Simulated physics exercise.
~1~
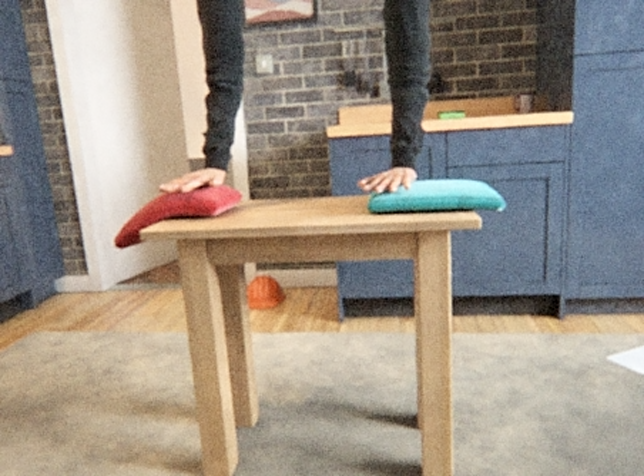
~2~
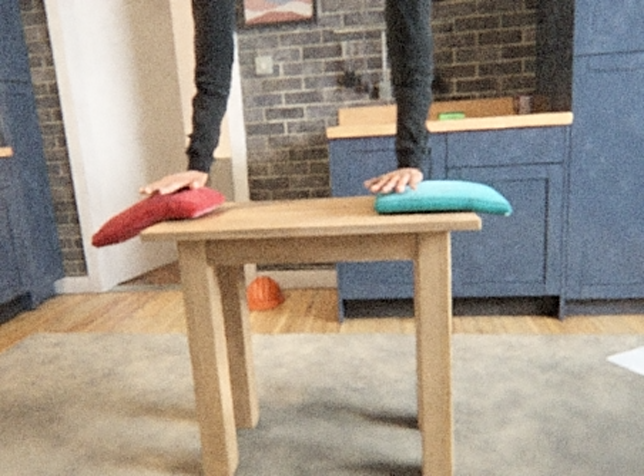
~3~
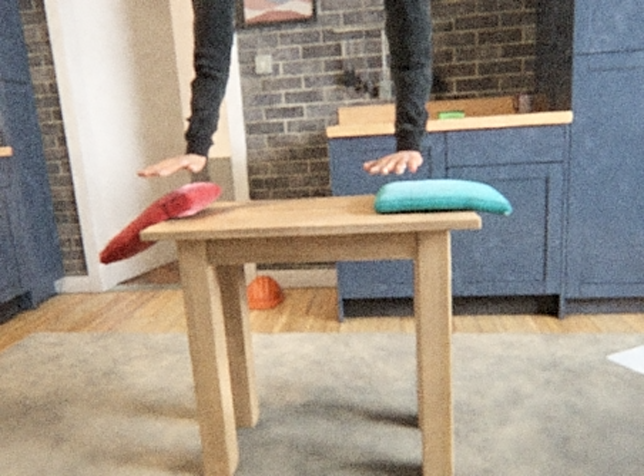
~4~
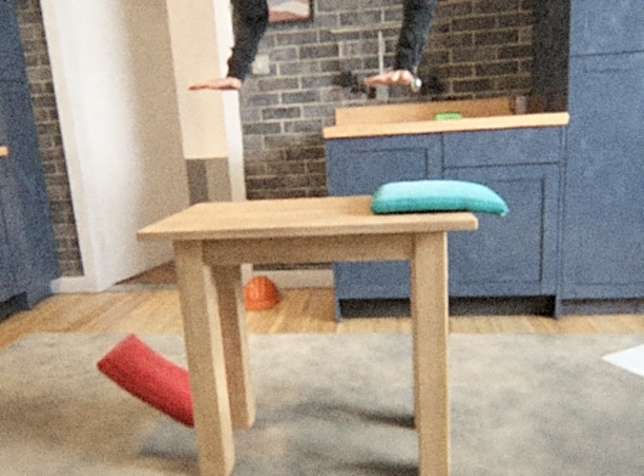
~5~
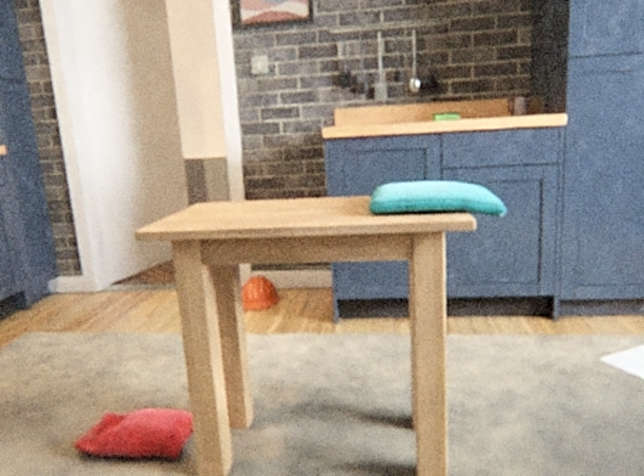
A red soft bag slipped off the left end of a wooden bench and landed on the floor after two hands slid it outward and lifted away, while the turquoise pad under the other hand stayed on top at the right edge.
